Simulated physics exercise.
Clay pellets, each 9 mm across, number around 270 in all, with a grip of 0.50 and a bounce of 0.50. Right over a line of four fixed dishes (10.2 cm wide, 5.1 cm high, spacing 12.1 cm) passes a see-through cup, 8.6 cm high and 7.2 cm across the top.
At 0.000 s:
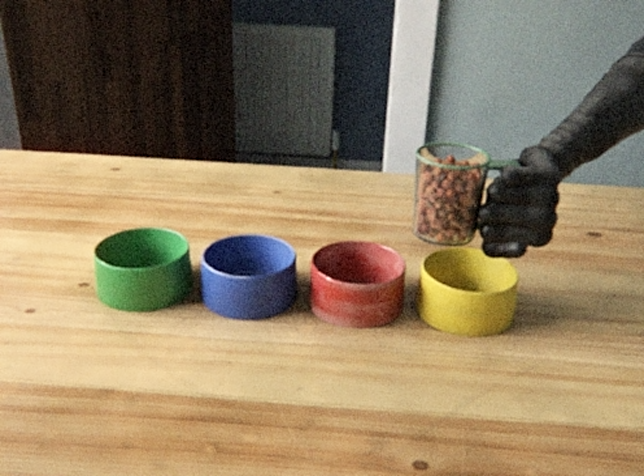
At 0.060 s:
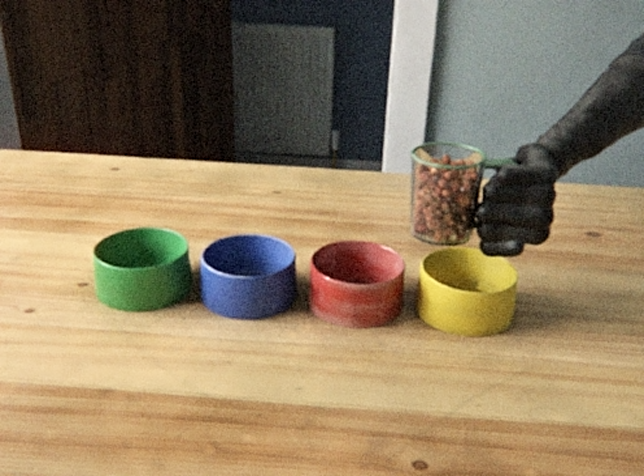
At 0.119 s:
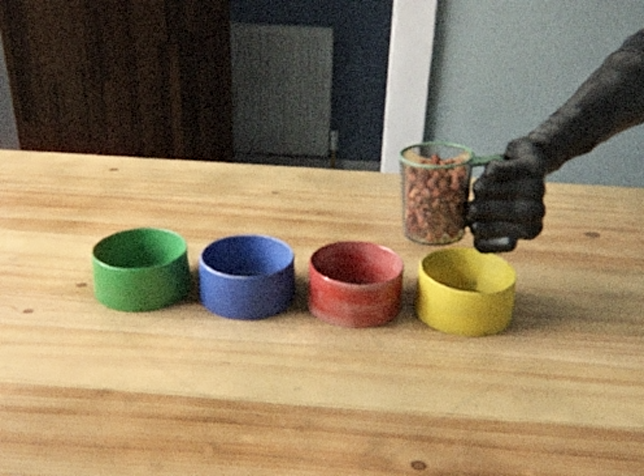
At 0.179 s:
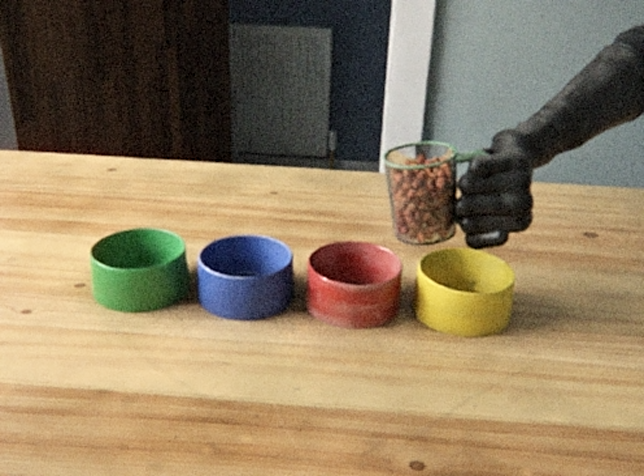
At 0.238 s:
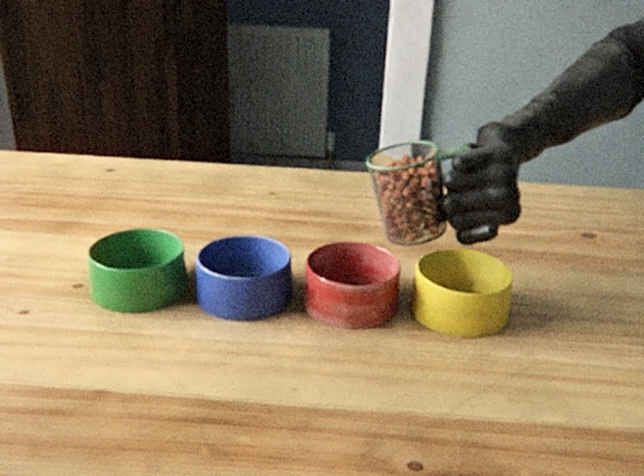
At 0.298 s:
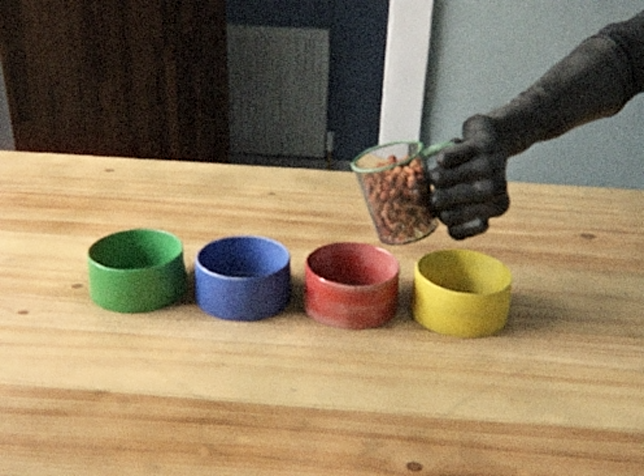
In the video, a dark hand holds a clear cup of reddish-brown pellets above four bowls, green, blue, red and yellow, on a wooden table, moving it a short way left while gradually tilting it to the left.
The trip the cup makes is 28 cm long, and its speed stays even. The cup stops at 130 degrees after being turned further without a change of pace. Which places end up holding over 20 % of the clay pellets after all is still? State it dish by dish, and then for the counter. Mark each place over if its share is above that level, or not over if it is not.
Red dish: Not over, blue dish: Not over, green dish: Over, yellow dish: Not over, counter: Not over.
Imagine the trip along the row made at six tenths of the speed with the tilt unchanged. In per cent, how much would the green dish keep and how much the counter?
The shares would then be green 0 and counter 0.
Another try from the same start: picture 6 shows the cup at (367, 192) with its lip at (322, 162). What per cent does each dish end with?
You'd end up with red at 0, blue at 0, green at 100 and yellow at 0.
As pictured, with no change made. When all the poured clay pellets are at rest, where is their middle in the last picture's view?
Near (133, 271).
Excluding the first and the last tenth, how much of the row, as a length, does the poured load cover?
6 centimetres.
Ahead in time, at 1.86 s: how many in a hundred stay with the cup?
Somewhere near 0 per cent.
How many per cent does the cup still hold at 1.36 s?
85 %.
Then, at 0.93 s, tilt 71 degrees; cup holds 100 %.
Then, at 1.36 s, tilt 106 degrees; cup holds 85 %, green 10 %.
Then, at 1.86 s, tilt 130 degrees; cup holds 0 %, green 100 %.
In the end, at 2.3 s, red 0 %, blue 0 %, green 100 %, yellow 0 %, counter 0 %.
